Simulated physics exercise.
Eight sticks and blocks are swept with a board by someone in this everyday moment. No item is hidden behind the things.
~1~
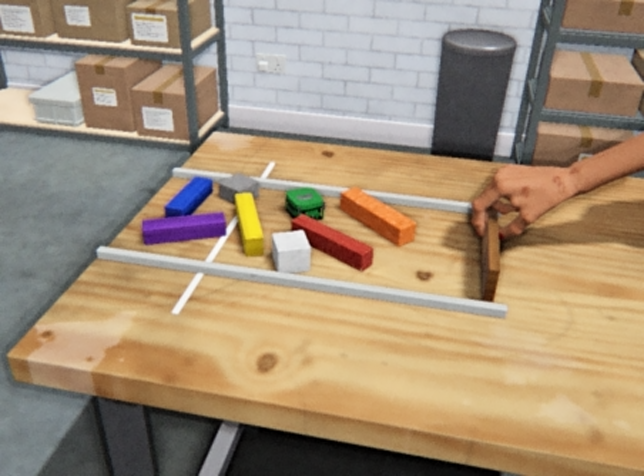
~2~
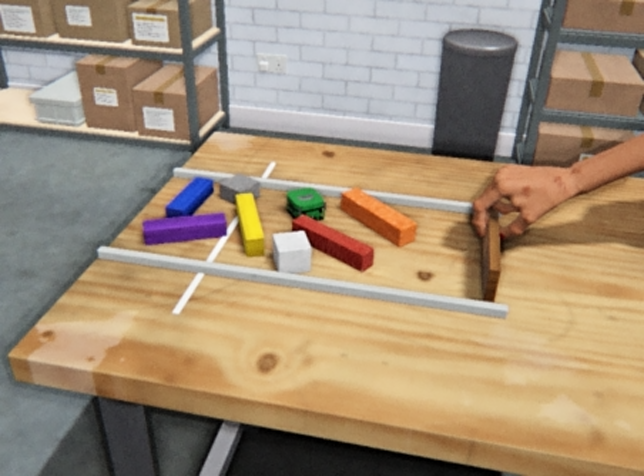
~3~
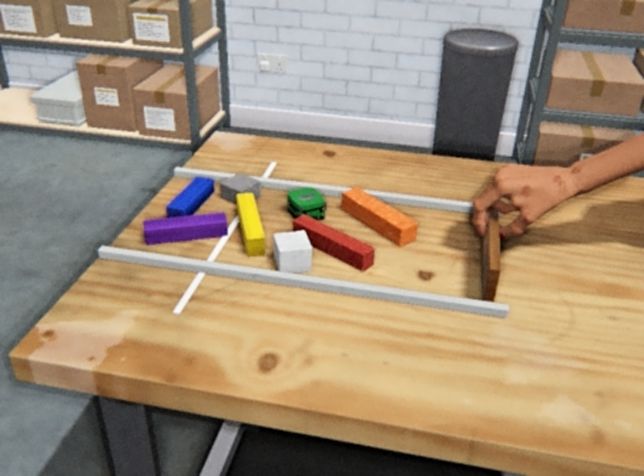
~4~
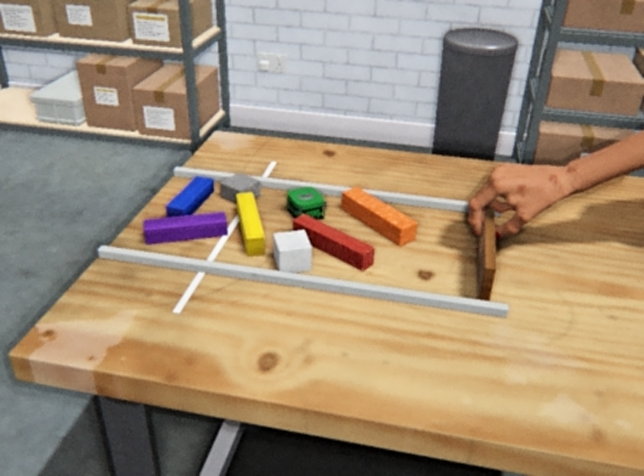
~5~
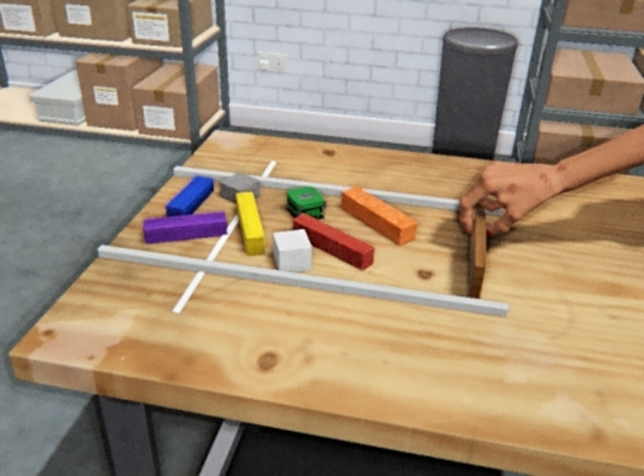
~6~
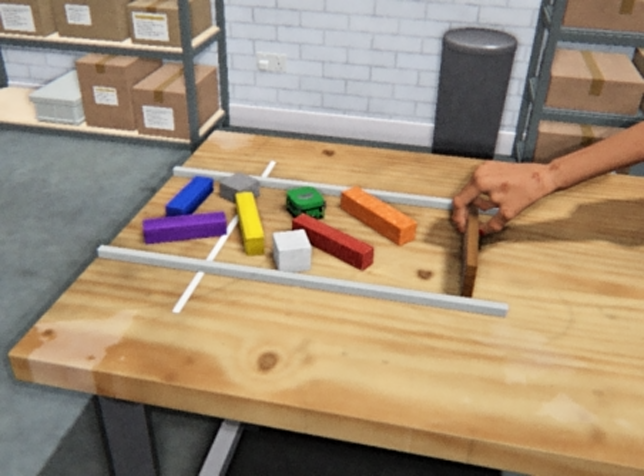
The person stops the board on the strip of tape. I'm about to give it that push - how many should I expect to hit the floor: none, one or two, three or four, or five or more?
Expect none.
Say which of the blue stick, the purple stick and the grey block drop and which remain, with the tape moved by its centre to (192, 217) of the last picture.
Blue stick: Goes down; purple stick: Goes down; grey block: Goes down.
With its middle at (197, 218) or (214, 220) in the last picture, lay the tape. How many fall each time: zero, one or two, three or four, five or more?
First tape: Three or four; second tape: Just one or two.
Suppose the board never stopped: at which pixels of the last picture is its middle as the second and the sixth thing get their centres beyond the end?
First at (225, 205), next at (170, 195).
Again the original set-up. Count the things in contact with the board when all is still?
That makes 3.
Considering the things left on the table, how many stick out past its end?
The number overhanging is 2.
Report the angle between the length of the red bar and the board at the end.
Out of line by around 35°.
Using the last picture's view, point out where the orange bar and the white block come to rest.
Positions - first (235, 196), then (192, 242).
A little later, none off yet; blue stick at rest near (190, 198); purple stick at rest near (185, 228); grey block at rest near (240, 188).
Next, none off yet; blue stick moving near (183, 197); purple stick shifted a little near (155, 228); grey block shifted about its own width near (219, 186).
When it is over, the number that fall off is zero.
